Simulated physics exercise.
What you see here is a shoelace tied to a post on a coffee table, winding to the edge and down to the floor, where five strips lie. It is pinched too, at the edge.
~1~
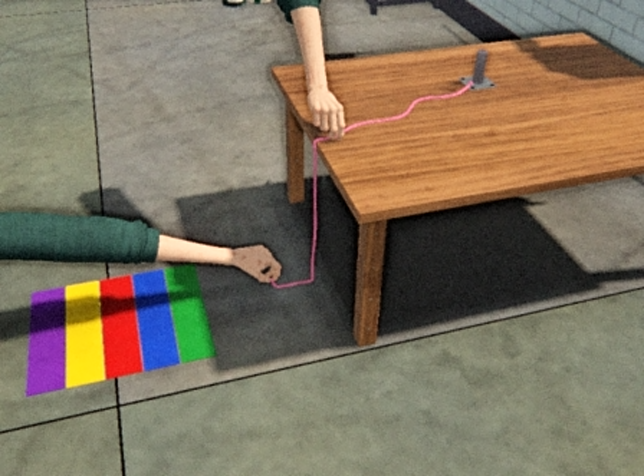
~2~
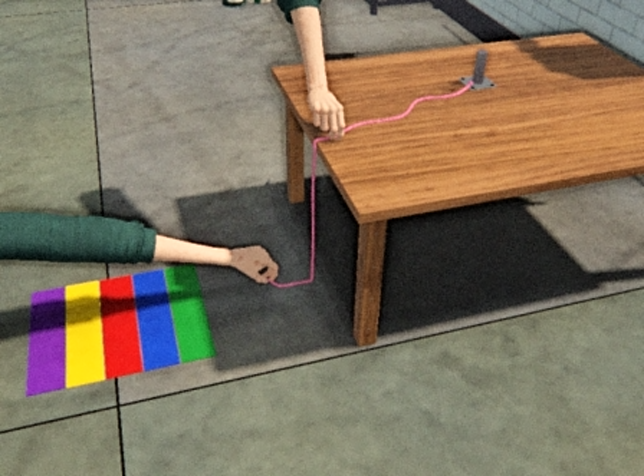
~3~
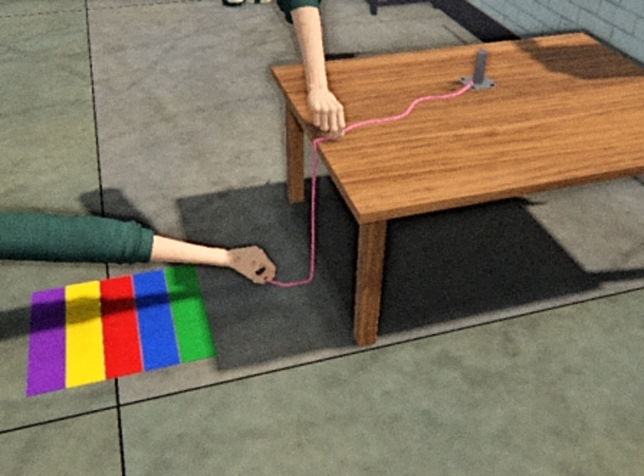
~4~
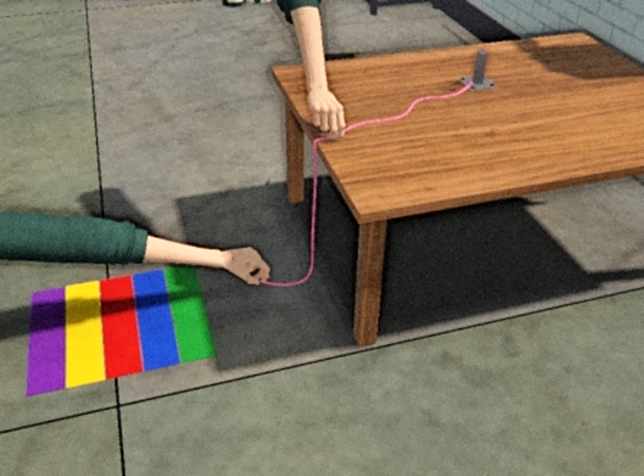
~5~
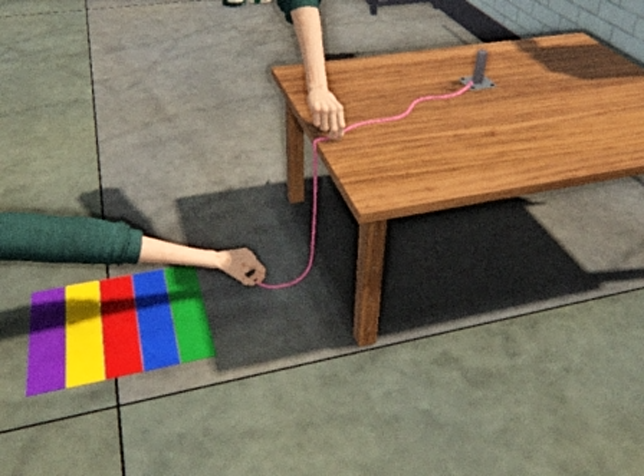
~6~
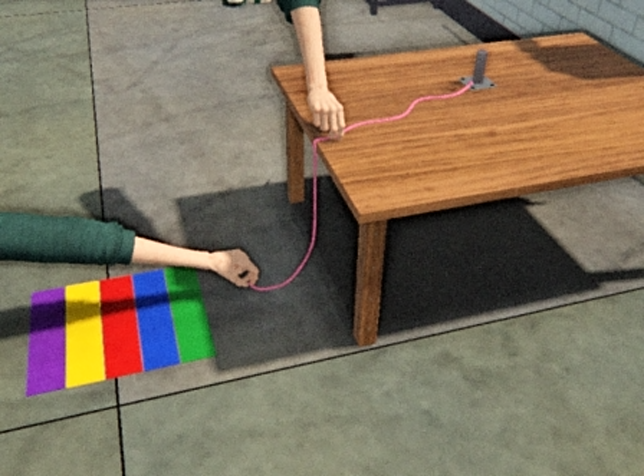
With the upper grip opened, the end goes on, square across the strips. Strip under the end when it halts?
Blue strip.
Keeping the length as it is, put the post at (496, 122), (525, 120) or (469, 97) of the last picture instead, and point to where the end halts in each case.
Taking the tries in turn, you get (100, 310), (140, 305) and (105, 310).
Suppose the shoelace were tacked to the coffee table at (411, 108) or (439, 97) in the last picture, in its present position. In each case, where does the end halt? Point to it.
Try one gives about (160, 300); try two, about (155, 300).
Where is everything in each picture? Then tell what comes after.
The first picture shows end (271, 279); green (195, 341); blue (160, 348); red (122, 356); yellow (85, 363); purple (46, 372).
The second picture shows end (269, 279); shoelace through (457, 94) (411, 108) (358, 125) (315, 160) (313, 217) (312, 270).
The third picture shows end (266, 280).
The fourth picture shows end (260, 281); shoelace through (457, 94) (411, 108) (358, 125) (315, 160) (313, 217) (311, 270).
The fifth picture shows end (256, 282).
The sixth picture shows end (249, 283); shoelace through (457, 94) (411, 108) (358, 125) (315, 160) (315, 216) (299, 270).
Early on, end near (217, 289); short of the strips.
Midway, end near (175, 297); over green.
At the end of the slack, end near (150, 302); over blue. It halts on the blue strip.
